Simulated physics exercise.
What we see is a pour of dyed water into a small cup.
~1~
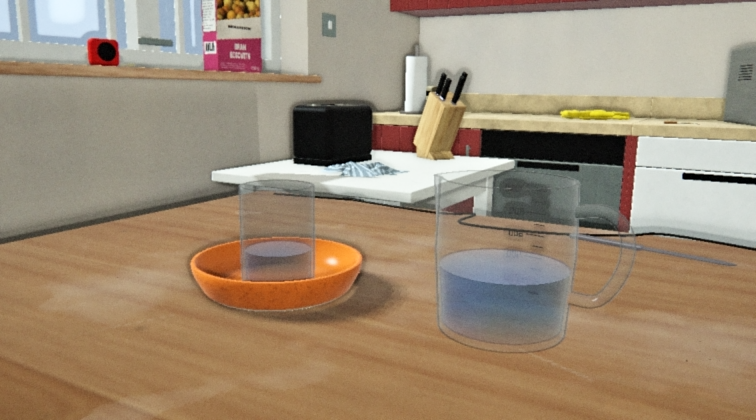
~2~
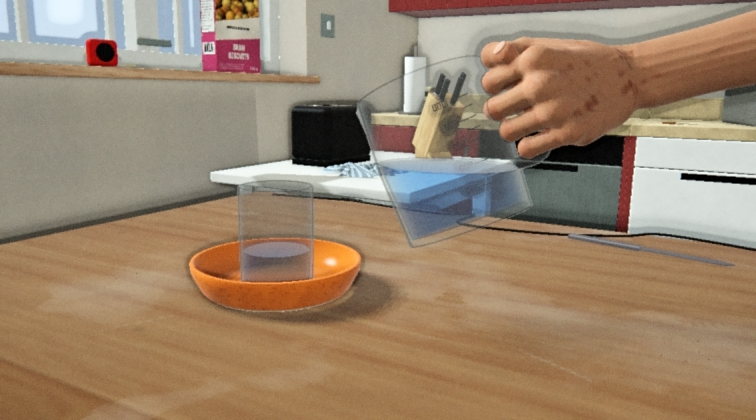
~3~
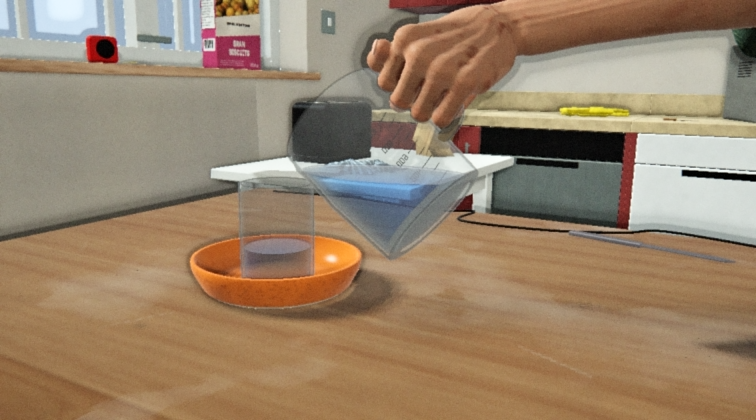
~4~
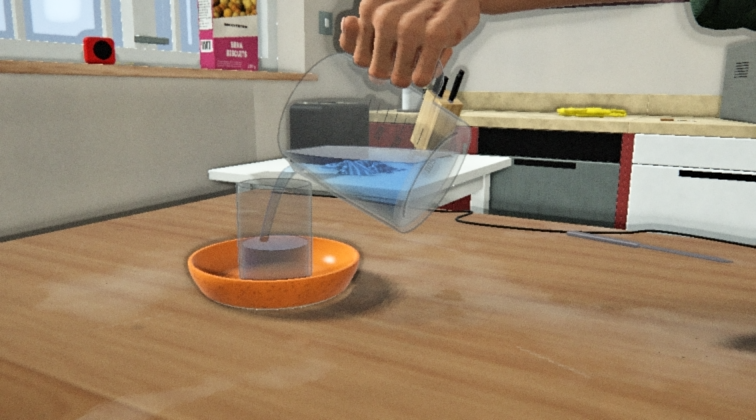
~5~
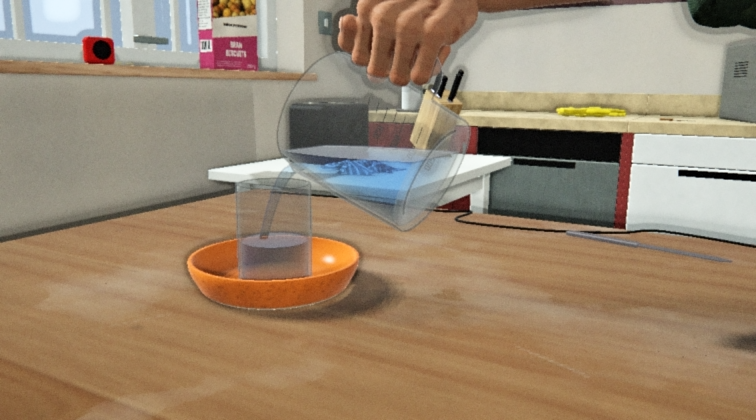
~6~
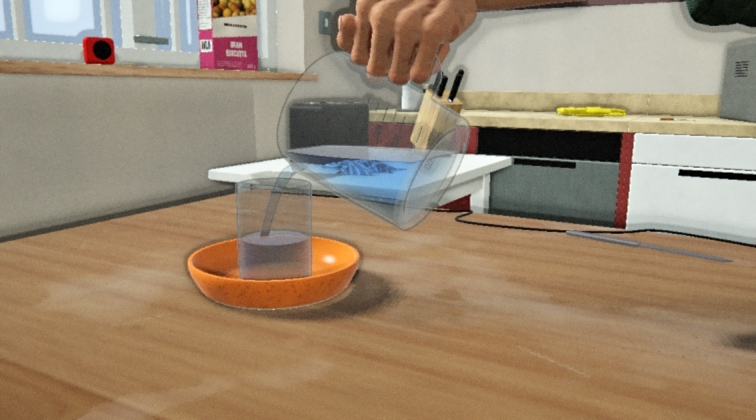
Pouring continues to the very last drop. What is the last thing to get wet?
Seems to me it will brim over into the saucer and halt there.
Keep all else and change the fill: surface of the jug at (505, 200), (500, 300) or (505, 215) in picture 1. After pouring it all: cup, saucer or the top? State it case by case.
One after the other: Floods the top, cup only, over both.
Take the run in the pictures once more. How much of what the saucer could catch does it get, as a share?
Result: Some 50 per cent, approximately.
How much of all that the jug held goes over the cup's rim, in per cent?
That's around 45 percent.
Shortly, the cup is nearly full; the saucer is dry.
Then, the cup is full to the brim; the saucer is wet, with room to spare.
At the finish, the cup is full to the brim; the saucer is wet, with room to spare.
